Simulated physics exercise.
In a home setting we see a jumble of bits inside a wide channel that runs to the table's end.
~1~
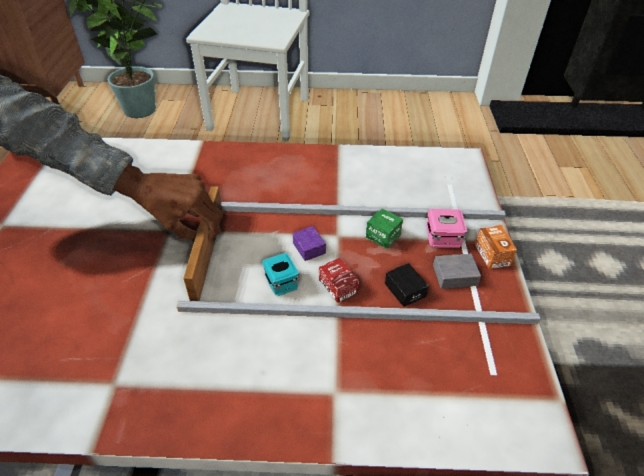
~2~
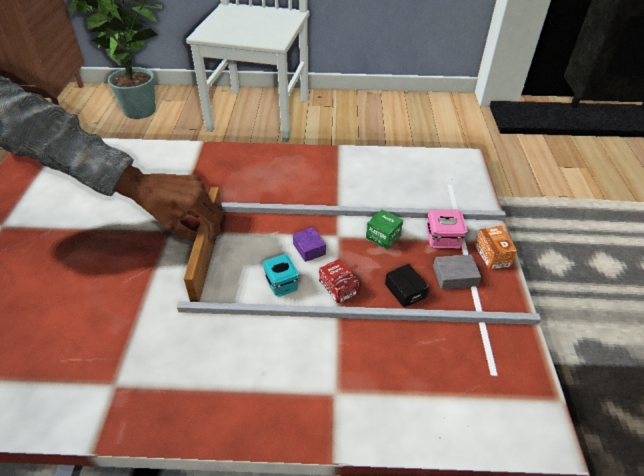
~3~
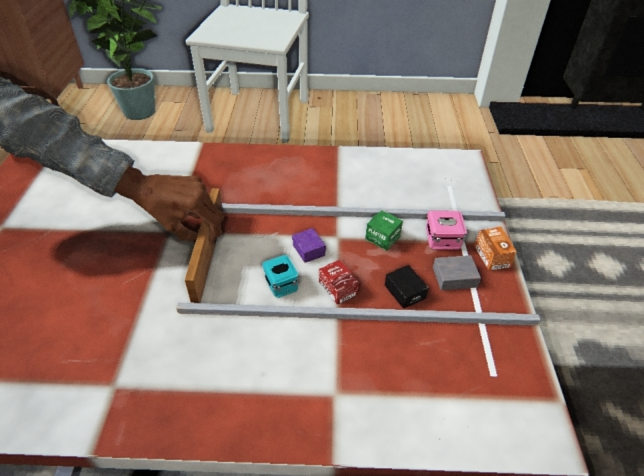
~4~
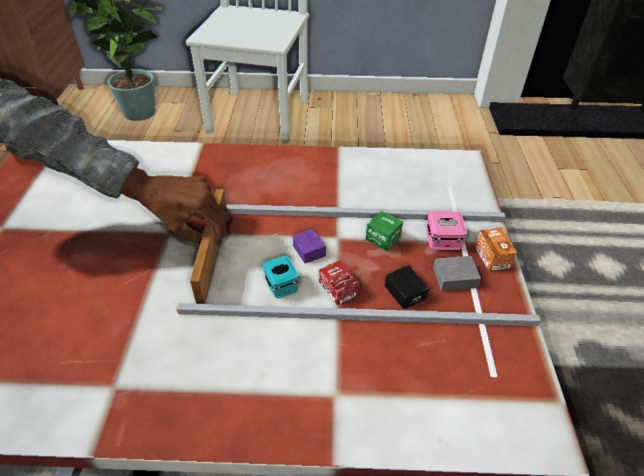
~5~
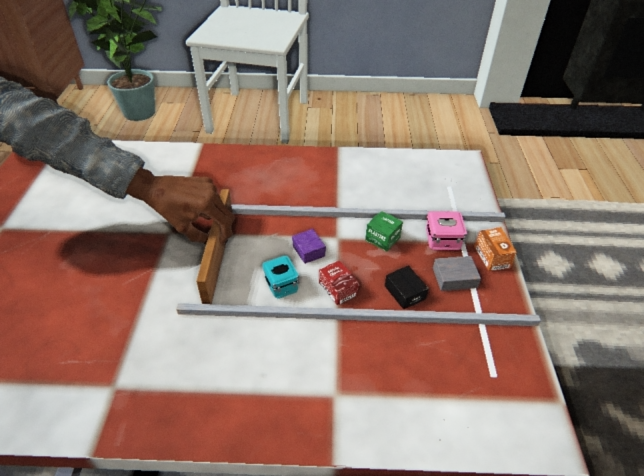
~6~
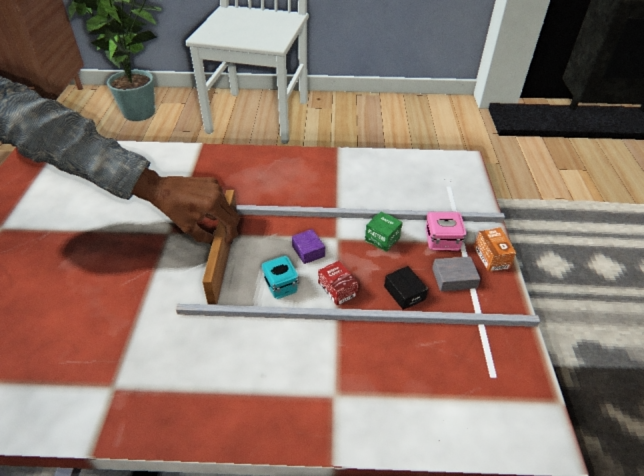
In a home setting, a hand grips a wooden board at the left end of a channel on a red-and-white checked table, with small colourful boxes and blocks scattered to its right. The board stays almost still, then the hand slides it slightly rightward between the rails, while the objects remain in place, untouched.
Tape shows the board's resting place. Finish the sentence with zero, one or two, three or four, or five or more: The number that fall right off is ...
The number that fall right off is one or two.
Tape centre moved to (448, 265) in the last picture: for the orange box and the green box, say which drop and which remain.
The orange box slips off and the green box keeps its place.
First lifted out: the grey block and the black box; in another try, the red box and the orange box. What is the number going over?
First try: 1 fallen; other try: 0.
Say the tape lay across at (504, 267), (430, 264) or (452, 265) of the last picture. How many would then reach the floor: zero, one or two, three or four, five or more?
So, taking them in turn, I'd give 5 or more; zero; one or two.
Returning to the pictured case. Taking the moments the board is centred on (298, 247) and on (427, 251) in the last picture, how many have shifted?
One spot: 3. Other spot: 8.
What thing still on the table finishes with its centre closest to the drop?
That's the pink case.
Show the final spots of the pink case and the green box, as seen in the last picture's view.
Listed in order, first is (507, 234) and the other is (475, 228).
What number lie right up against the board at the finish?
The answer is 3.
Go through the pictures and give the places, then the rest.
Orange box (495, 247); grey block (456, 271); pink case (445, 228); board (205, 241); tape (468, 263), in the first frame.
Grey block (457, 272); black box (407, 285), in the second frame.
Pink case (445, 230); purple block (309, 245), in the third frame.
Orange box (495, 249); board (211, 244), in the fourth frame.
Grey block (456, 273); red box (338, 282), in the fifth frame.
Orange box (494, 250); grey block (456, 274); pink case (445, 231); board (222, 245); tape (467, 265), in the sixth frame.
Early on, none off yet; orange box at rest near (494, 250); grey block at rest near (456, 274); pink case at rest near (445, 231).
A while later, none off yet; orange box moving near (498, 247); grey block travelled about its own width near (482, 272); pink case at rest near (445, 231).
Finally, the number that fall off is one or two; lost, black box and orange box.
